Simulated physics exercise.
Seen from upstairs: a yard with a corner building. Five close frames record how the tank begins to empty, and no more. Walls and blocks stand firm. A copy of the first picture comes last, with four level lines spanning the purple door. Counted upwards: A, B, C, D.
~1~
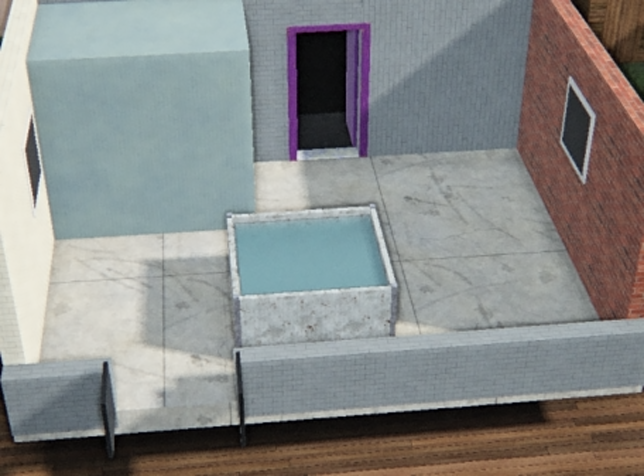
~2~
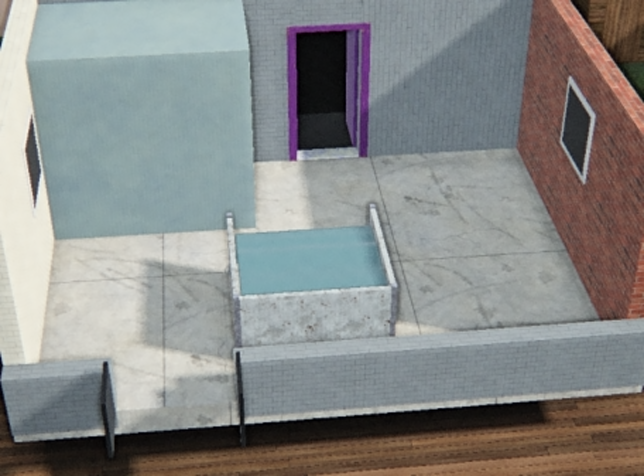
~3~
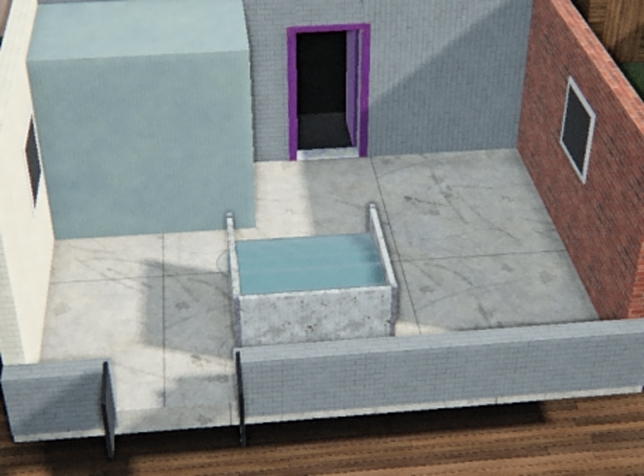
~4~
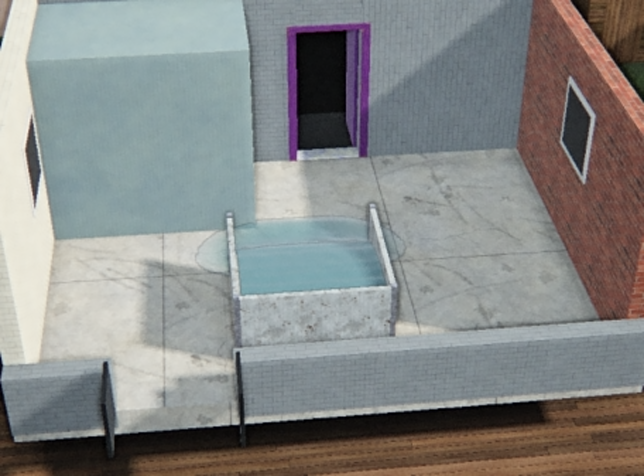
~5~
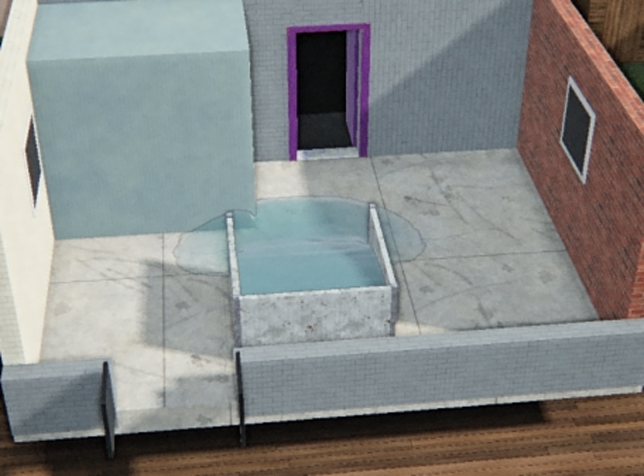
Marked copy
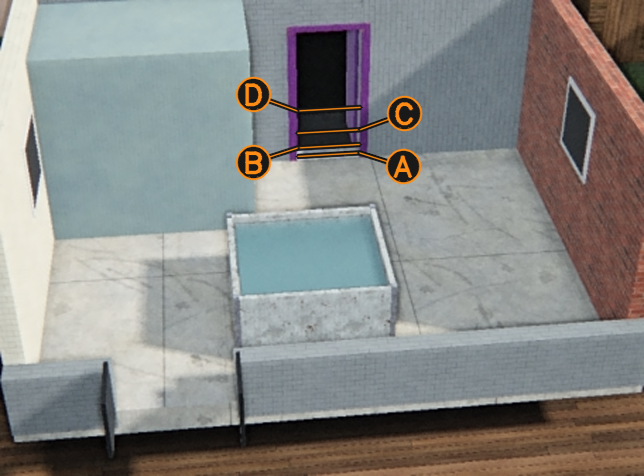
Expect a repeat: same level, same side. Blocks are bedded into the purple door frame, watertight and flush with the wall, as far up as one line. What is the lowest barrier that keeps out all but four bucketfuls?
I would pick line C.
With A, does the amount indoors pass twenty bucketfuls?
Yes, it does.
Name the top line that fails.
The answer is B.
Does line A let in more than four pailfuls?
Yes, that goes wrong.
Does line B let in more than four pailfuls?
Yes.
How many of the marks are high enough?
Two of the four.
On the marked copy, A at (328, 154); B at (328, 146); C at (328, 131); D at (328, 109); from the bottom up A, B, C, D.
For line A, dozens of bucketfuls pour in.
For line B, some 15 bucketfuls get in.
For line C, a splash gets over, under a bucket.
For line D, nothing gets over.
